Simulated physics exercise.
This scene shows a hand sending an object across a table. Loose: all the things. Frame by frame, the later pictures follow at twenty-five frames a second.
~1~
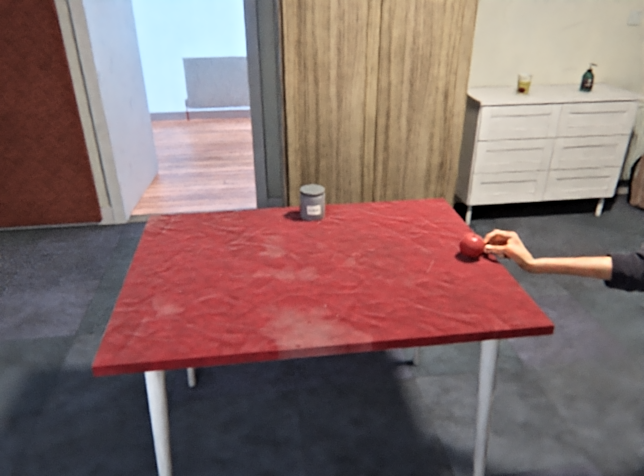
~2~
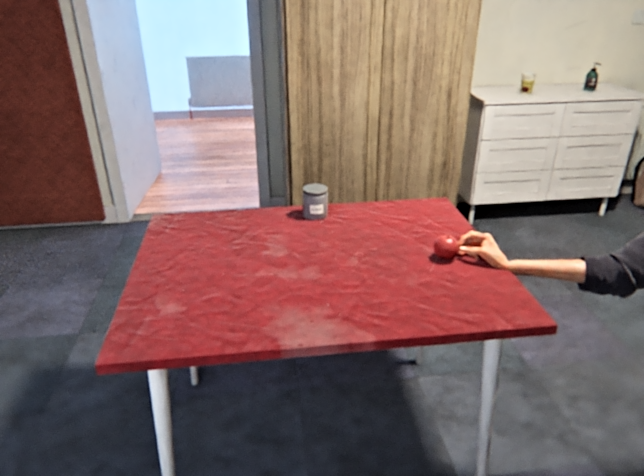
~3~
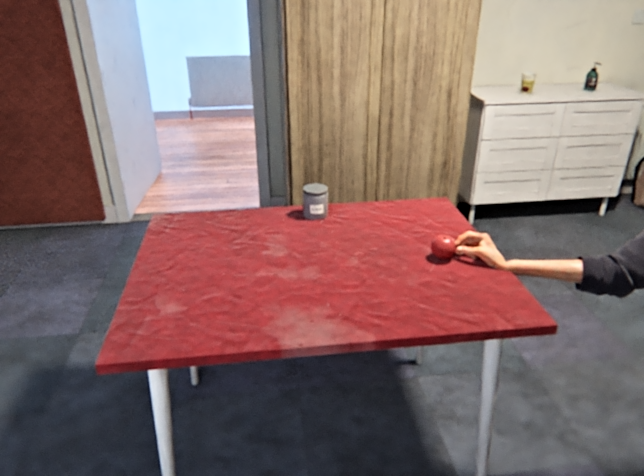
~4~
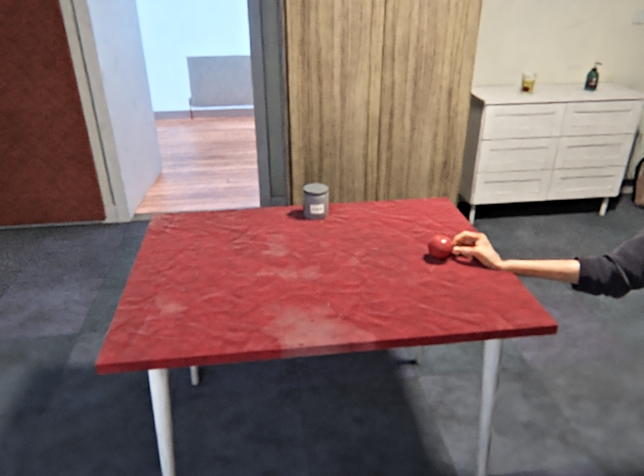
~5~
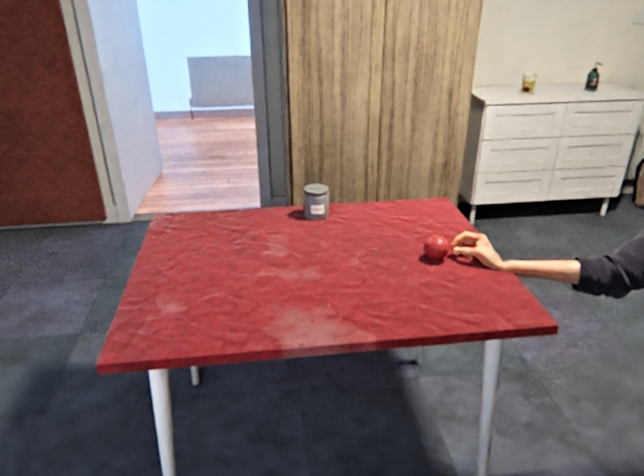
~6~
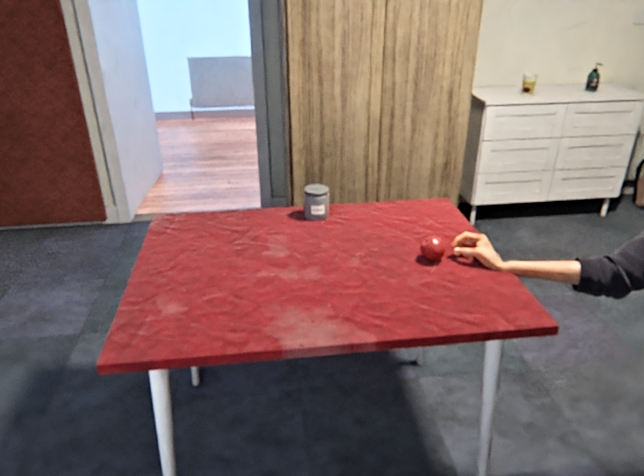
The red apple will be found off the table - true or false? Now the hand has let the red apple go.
False, it remains on the table.
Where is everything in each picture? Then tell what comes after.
The first frame shows under the hand; red apple (472, 246).
The second frame shows under the hand; red apple (446, 247).
The third frame shows under the hand; red apple (443, 247).
The fourth frame shows red apple (440, 247).
The fifth frame shows red apple (436, 248).
The sixth frame shows red apple (433, 249) displaced a little.
Then, 0.10 s past the last view, red apple displaced about its own width near (425, 249).
Then, 0.20 s past the last view, red apple displaced about its own width near (418, 250).
Then, 0.40 s past the last view, red apple displaced about its own width near (413, 250).
Finally, moved from the start, red apple. Final places as the last picture's camera would see them, red apple near (413, 250).
